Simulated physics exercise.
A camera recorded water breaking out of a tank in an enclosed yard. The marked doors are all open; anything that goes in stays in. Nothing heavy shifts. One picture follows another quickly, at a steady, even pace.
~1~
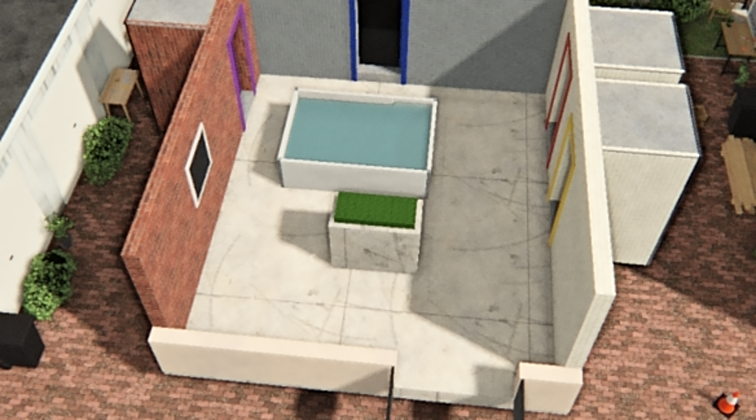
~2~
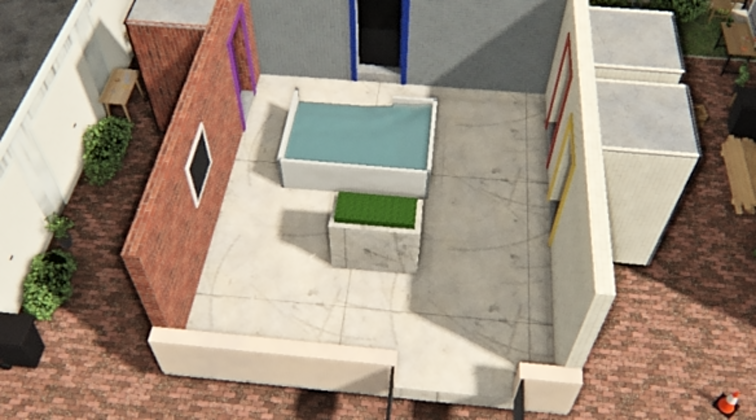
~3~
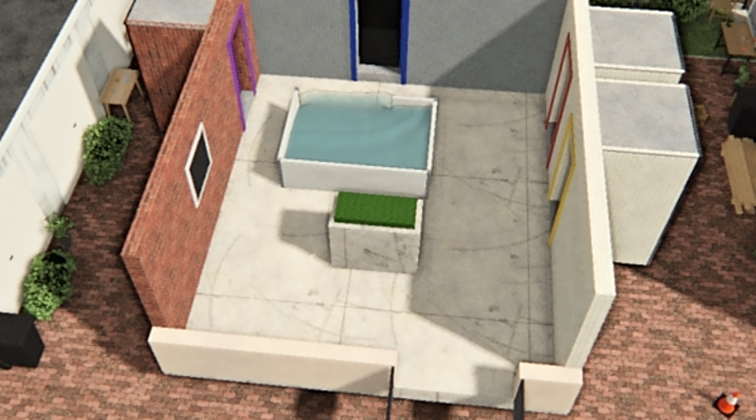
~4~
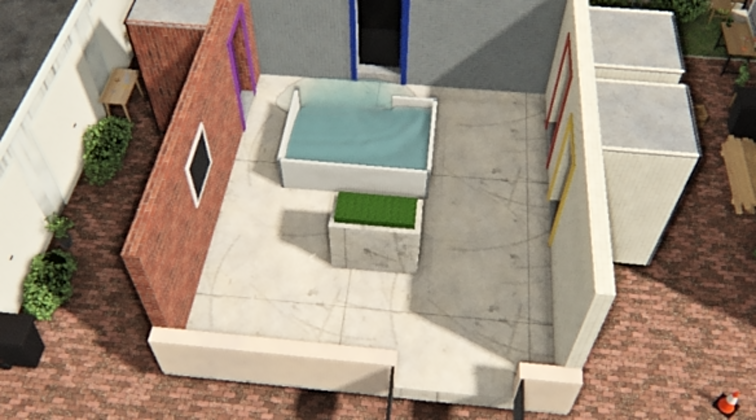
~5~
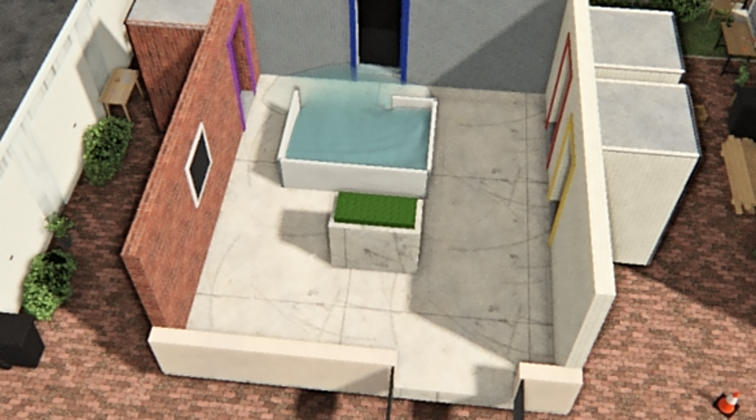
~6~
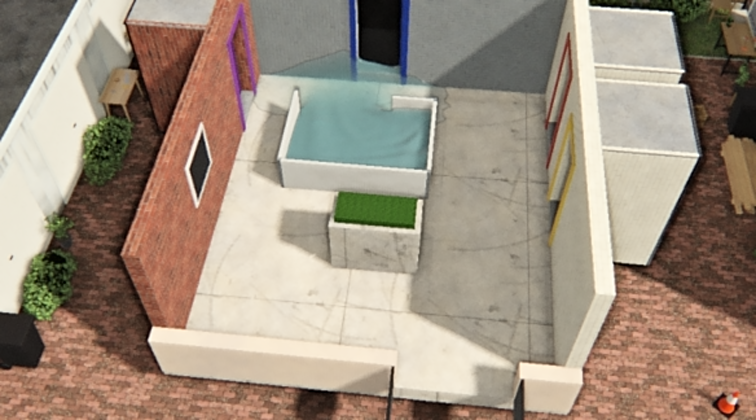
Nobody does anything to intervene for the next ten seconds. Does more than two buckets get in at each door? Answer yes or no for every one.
Red door: No, yellow door: No, purple door: Yes, blue door: Yes.
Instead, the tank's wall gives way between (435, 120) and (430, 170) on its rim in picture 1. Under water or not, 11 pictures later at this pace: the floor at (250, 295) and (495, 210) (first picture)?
Taking them in turn, they come out spared and soaked.
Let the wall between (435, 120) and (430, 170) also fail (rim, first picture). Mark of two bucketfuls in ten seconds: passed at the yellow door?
Yellow door: Tops the limit.
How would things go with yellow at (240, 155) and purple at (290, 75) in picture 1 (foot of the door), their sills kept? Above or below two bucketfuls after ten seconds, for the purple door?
I'd say the purple one tops it.
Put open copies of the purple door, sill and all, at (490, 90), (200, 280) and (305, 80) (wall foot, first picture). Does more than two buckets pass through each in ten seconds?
Log: Door one misses the mark; door two misses the mark; door three beats the mark.
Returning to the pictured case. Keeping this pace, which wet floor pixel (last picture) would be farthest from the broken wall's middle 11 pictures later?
Somewhere close to (539, 94).
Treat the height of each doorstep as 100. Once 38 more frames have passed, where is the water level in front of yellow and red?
In turn 110 and 50 per cent.
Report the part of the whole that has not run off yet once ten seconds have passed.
Around 80 percent.
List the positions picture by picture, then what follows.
The tank at (360, 132) is whole and still, in the first frame.
The front is at a hidden place, out from the gap on the tank's far side, in the second frame.
Water pours out on the tank's far side and has run to a hidden place, in the third frame.
Water pours out on the tank's far side and has run to (404, 88), in the fourth frame.
The front is at (284, 76), out from the gap on the tank's far side, in the fifth frame.
The front is at (267, 75), out from the gap on the tank's far side, in the sixth frame.
A moment on, water covers 15 % of the floor; the red door not reached, the yellow door not reached, the purple door wet at the sill, nothing in, the blue door over two buckets in.
Next, water covers 35 % of the floor; the red door wet at the sill, nothing in, the yellow door not reached, the purple door over two buckets in, the blue door far over two buckets in.
Then, water covers 55 % of the floor; the red door wet at the sill, nothing in, the yellow door wet at the sill, nothing in, the purple door far over two buckets in, the blue door far over two buckets in.
Later, water covers 90 % of the floor; the red door wet at the sill, nothing in, the yellow door wet at the sill, nothing in, the purple door far over two buckets in, the blue door far over two buckets in.
In the end, water covers 95 % of the floor; the red door wet at the sill, nothing in, the yellow door under two buckets in, the purple door far over two buckets in, the blue door far over two buckets in.
